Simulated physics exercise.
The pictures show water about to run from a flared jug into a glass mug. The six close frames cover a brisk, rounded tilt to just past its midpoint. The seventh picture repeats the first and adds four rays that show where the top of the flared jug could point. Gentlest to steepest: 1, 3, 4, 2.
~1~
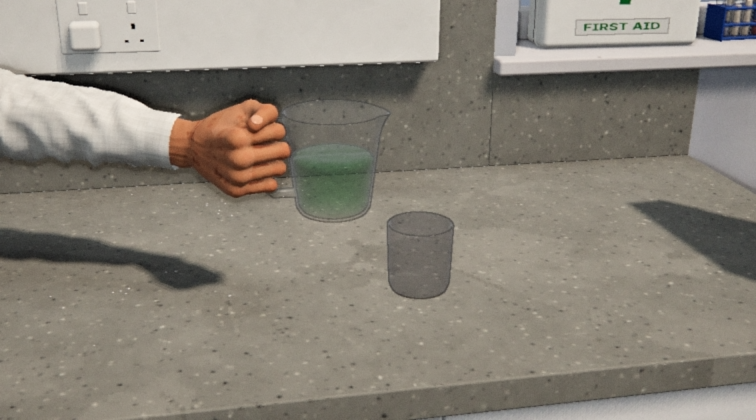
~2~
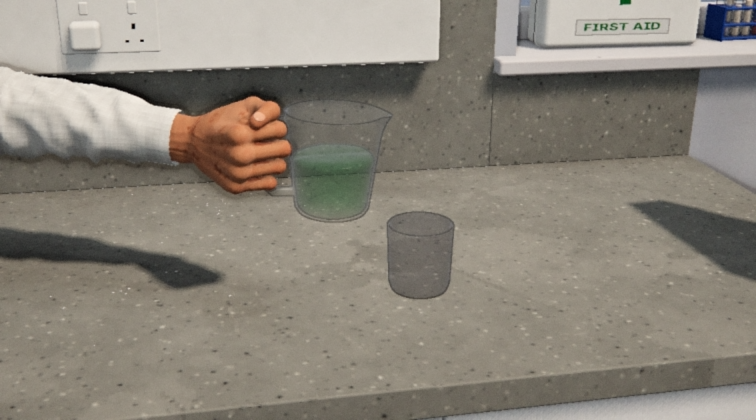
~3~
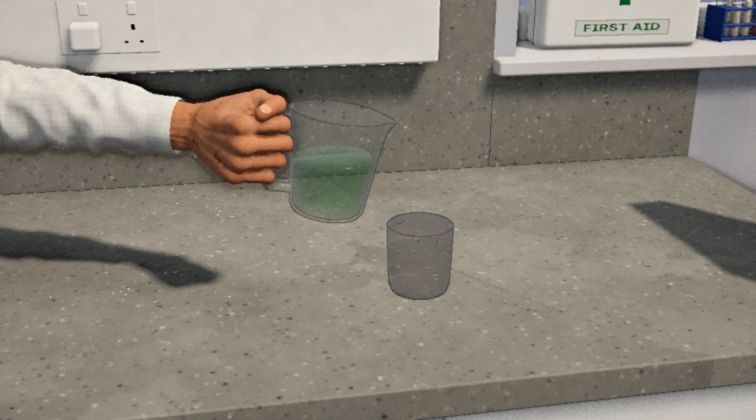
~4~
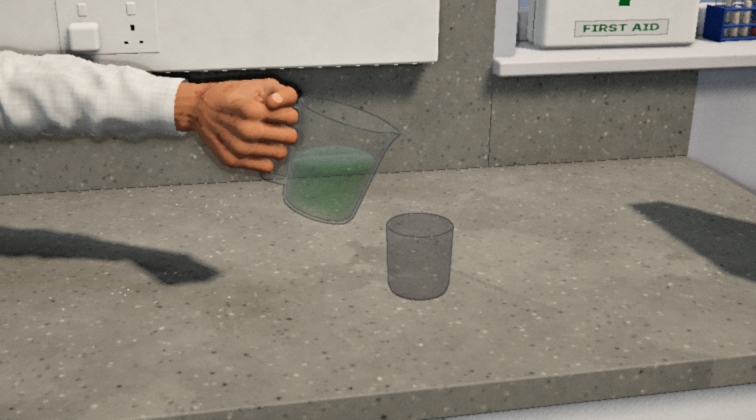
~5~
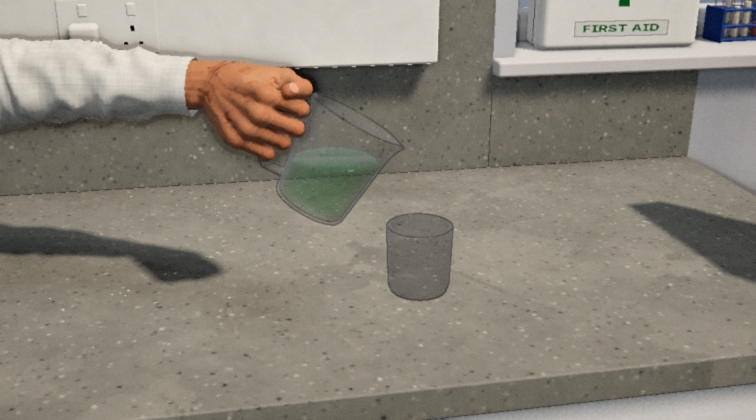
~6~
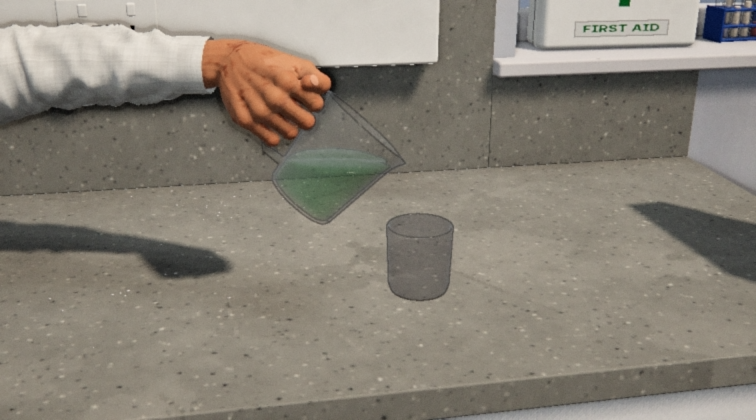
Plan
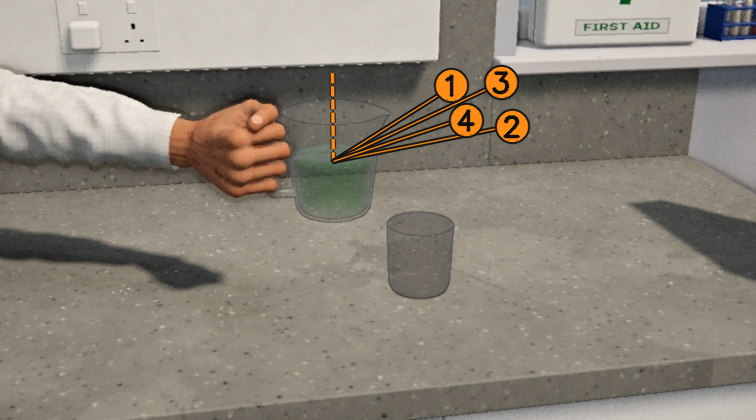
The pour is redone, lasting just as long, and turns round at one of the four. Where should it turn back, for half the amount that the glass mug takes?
3 beats the others.
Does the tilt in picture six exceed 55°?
No.
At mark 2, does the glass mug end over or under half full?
Over half.
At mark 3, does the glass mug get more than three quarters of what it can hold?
No, it does not.
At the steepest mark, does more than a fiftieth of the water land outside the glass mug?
Yes, it does.
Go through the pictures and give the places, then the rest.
Upright, lip at (388, 112); rim of the glass mug round (420, 223); nothing has left yet.
Tipped about 2°, lip at (390, 114); nothing has left yet.
Tipped about 9°, lip at (395, 121); nothing has left yet.
Tipped about 18°, lip at (399, 132); nothing has left yet.
Tipped about 30°, lip at (403, 146); nothing has left yet.
Tipped about 43°, lip at (404, 161); nothing has left yet.
On the marked copy, 1 at (437, 95); 2 at (495, 129); 3 at (486, 89); 4 at (448, 123).
For mark 1, the glass mug ends with about 29 % of what it can hold.
For mark 2, the glass mug ends with about 74 % of what it can hold; 13 % of the water is spilt.
For mark 3, the glass mug ends with about 49 % of what it can hold.
For mark 4, the glass mug ends with about 68 % of what it can hold; 3 % of the water is spilt.
